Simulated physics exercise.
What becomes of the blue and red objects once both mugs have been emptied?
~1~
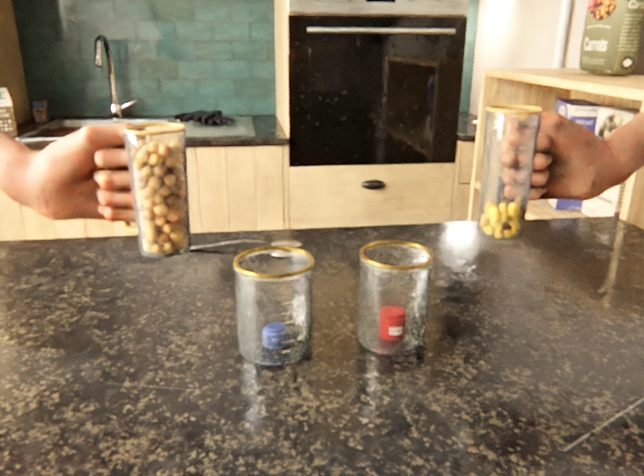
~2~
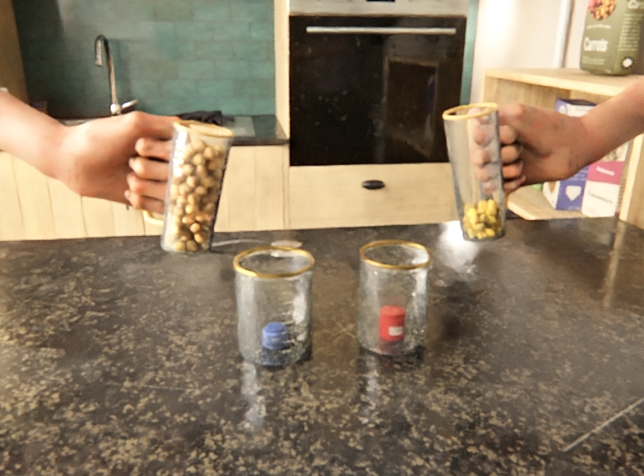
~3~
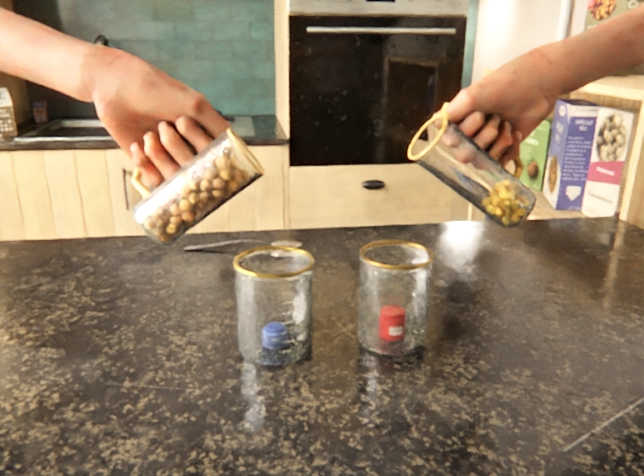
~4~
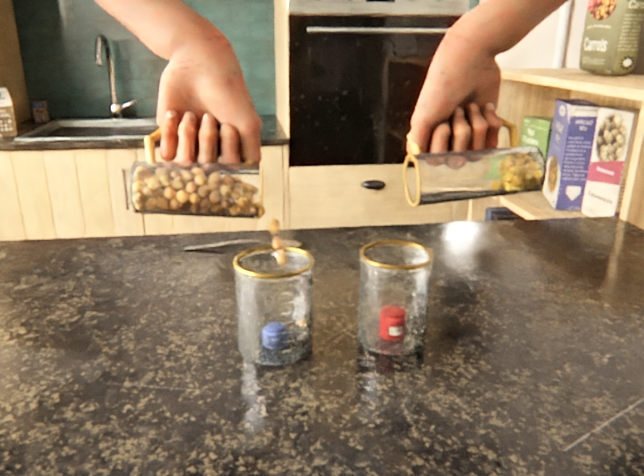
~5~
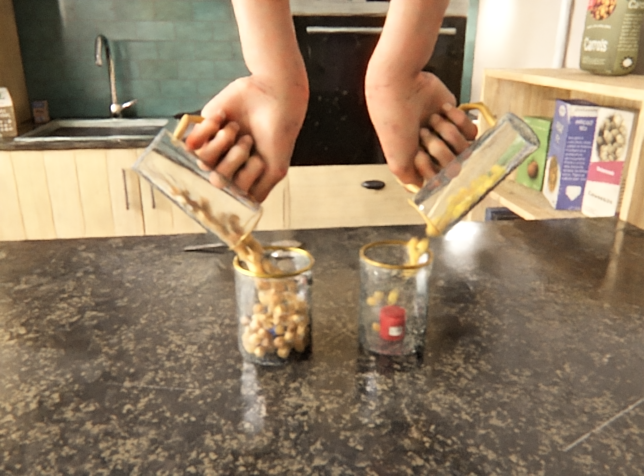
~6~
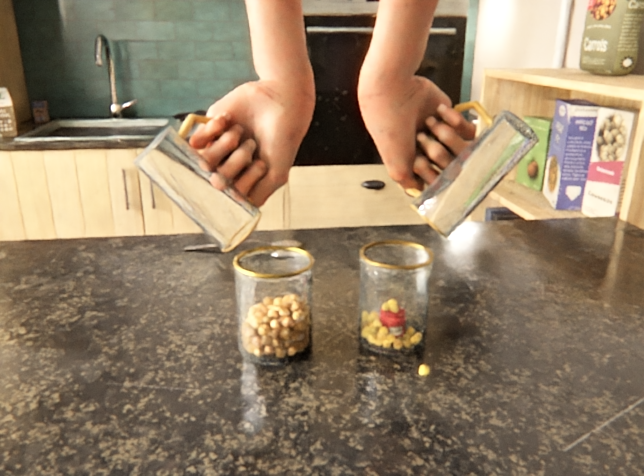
The blue object in the left glass is buried under the tan pieces, while the red object in the right glass still sticks out of the yellow ones.
To begin with, two hands hold glass mugs above a dark kitchen counter, the left one nearly full of tan, chickpea-like pieces and the right one holding a smaller amount of yellow pieces. Below stand two clear glasses with gold rims, a small blue object in the left and a red one in the right. The hands move inward and tilt the mugs, and the tan pieces start dropping first. Soon both mugs pour, until they are empty. The left glass ends about half full with its blue object hidden, while the red one still shows among the yellow pieces and one piece lies on the counter.
